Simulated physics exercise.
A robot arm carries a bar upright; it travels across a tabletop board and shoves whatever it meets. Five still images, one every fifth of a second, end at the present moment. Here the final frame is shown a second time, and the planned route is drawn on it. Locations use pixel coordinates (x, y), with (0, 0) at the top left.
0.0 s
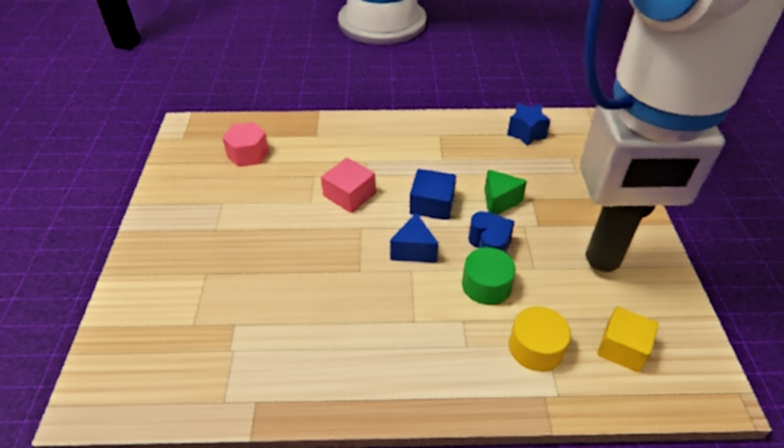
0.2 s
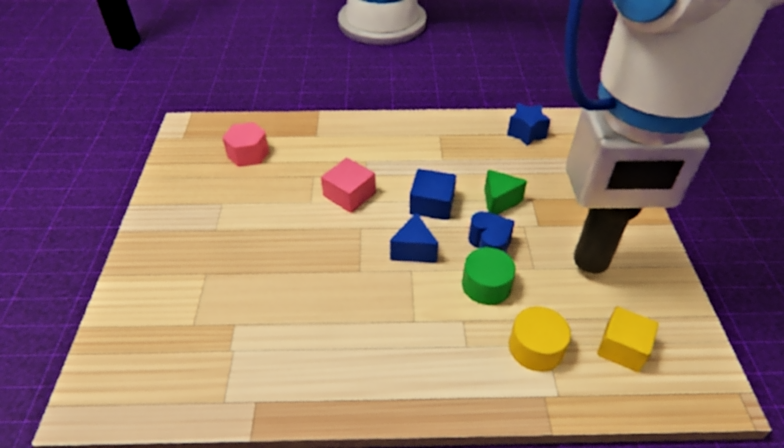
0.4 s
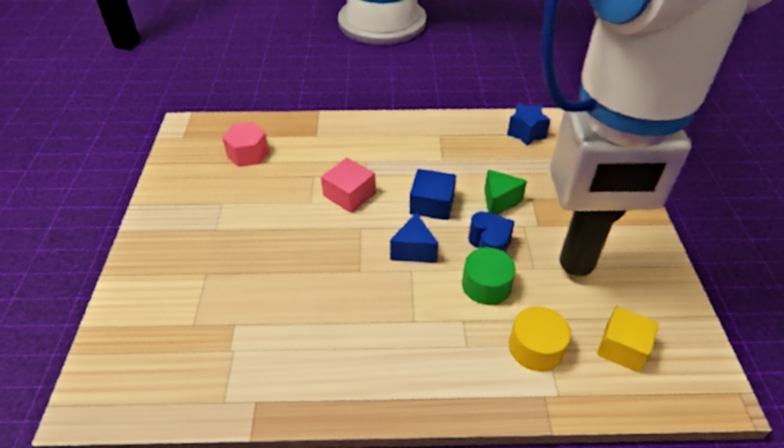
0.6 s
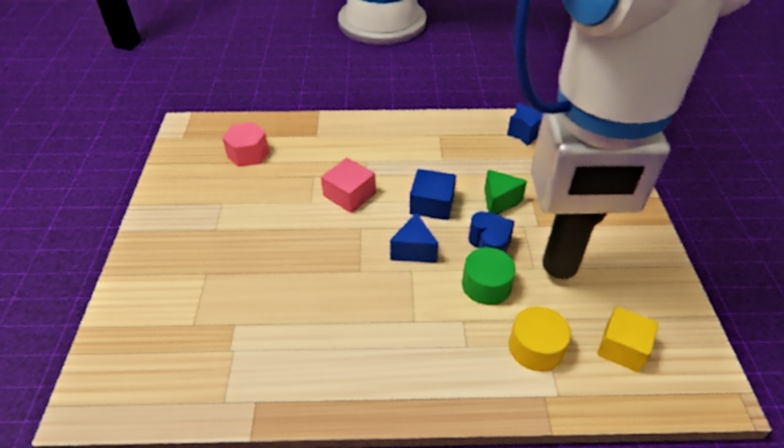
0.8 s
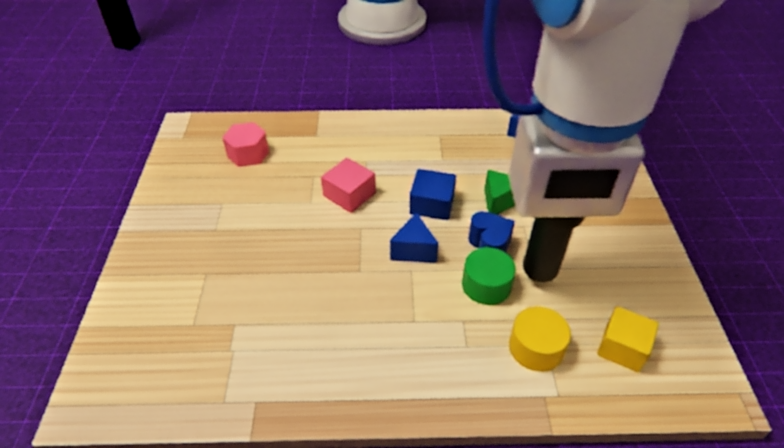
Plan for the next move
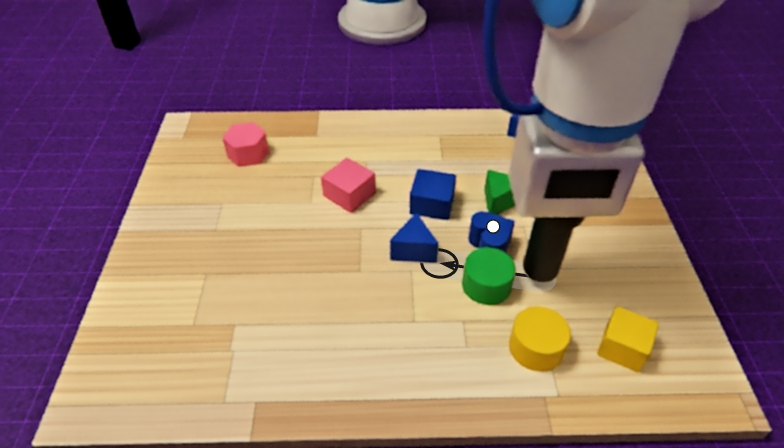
A white robot arm holding a black bar slides slowly left over a wooden board scattered with red, blue, green and yellow blocks. The bar's tip moves a short way toward the green circle, ending close beside its right side, while all the blocks stay where they are.
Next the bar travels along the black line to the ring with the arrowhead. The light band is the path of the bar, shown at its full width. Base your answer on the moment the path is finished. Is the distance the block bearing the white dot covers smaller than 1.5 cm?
Going by the path, no.
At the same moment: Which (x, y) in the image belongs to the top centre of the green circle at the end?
The answer is (435, 277).
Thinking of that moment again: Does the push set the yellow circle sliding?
No, I don't think so.
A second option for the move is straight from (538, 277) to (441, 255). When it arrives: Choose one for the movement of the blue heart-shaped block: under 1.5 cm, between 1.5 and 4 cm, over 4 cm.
By the end of the path, it will have gone between 1.5 and 4 cm.
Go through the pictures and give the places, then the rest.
Tip of the bar (603, 259), middles of tops, blue triangular piece (415, 232), green circle (490, 266), blue heart-shaped block (493, 227), yellow circle (542, 329), in the first frame.
Bar (591, 261), nothing pushed, in the second frame.
Bar (576, 264), nothing pushed, in the third frame.
Bar (560, 266), nothing pushed, in the fourth frame.
Bar (540, 270), blue triangular piece (415, 232), green circle (490, 266), blue heart-shaped block (493, 227), yellow circle (542, 329), in the fifth frame.
The line goes from (538, 277) to (439, 263); the dot is on the blue heart-shaped block.
The first path, step by step. Halfway along, bar (489, 263); green circle (458, 271); blue heart-shaped block (482, 222), turned 35° clockwise.
At the end, bar (440, 256); blue triangular piece (403, 227); green circle (435, 277); blue heart-shaped block (476, 220), turned 65° clockwise; yellow circle unmoved.
